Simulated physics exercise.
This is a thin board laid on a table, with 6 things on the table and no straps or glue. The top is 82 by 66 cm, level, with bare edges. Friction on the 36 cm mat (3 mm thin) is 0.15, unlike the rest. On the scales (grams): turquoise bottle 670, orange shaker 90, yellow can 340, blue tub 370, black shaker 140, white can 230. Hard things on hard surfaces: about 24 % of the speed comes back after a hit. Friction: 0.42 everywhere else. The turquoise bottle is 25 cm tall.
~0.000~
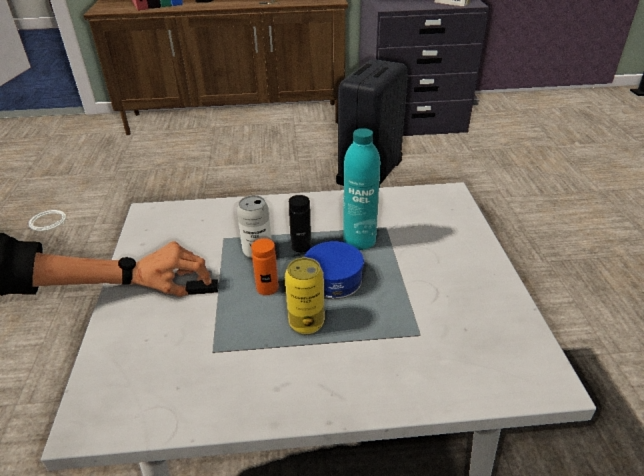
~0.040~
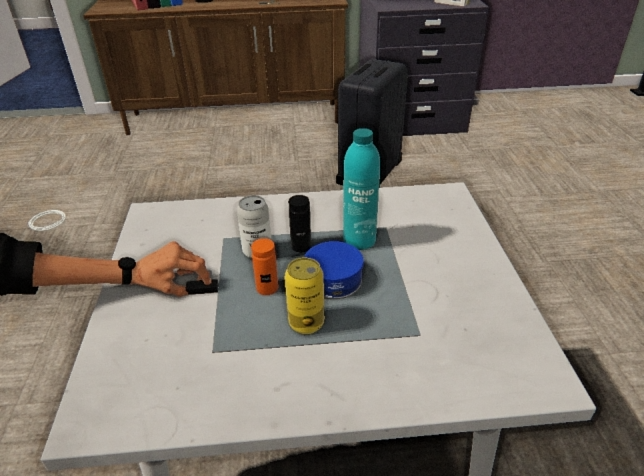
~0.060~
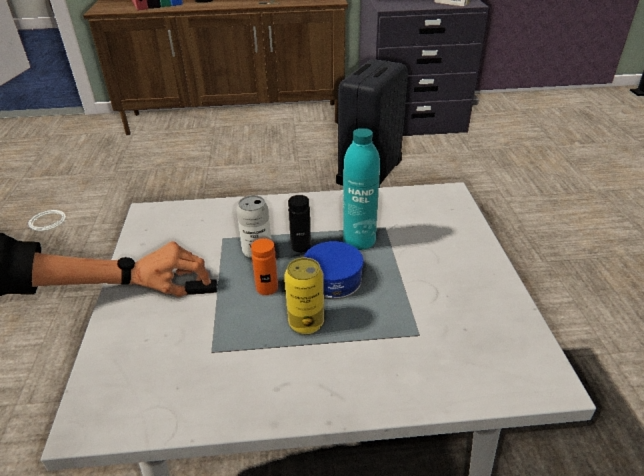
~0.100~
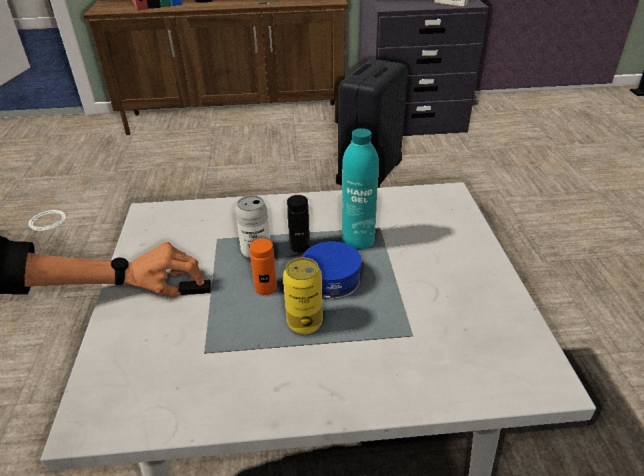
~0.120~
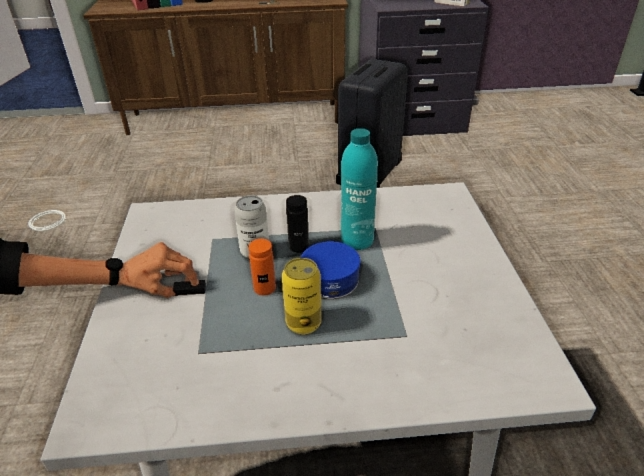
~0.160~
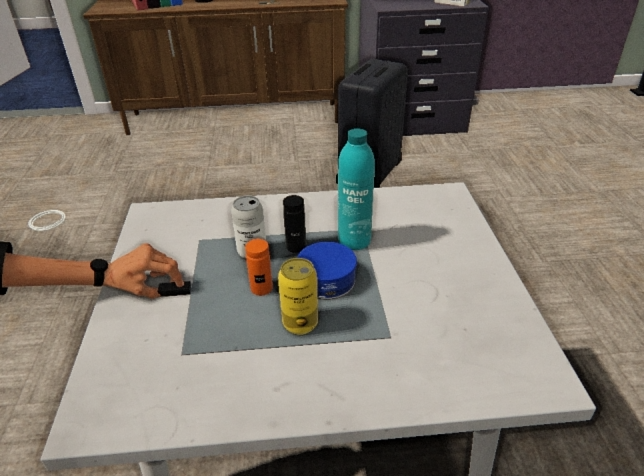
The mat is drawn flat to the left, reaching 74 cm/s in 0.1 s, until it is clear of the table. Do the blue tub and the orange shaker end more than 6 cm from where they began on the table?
The blue tub gets shifted; the orange shaker gets shifted.
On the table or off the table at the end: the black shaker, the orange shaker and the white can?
The black shaker ends off the table; the orange shaker finishes off the table; the white can ends off the table.
After 0.66 s, mat out by 42 cm; blue tub moved 28 cm near (188, 280); orange shaker moved 30 cm near (104, 279); white can moved 27 cm.
After 1.06 s, mat out by 72 cm; orange shaker, yellow can, blue tub, black shaker and white can now off the table; turquoise bottle moved 4 cm.
In the end (1.9 s), off the table, orange shaker, yellow can, blue tub, black shaker and white can; turquoise bottle under 6 cm from the start.
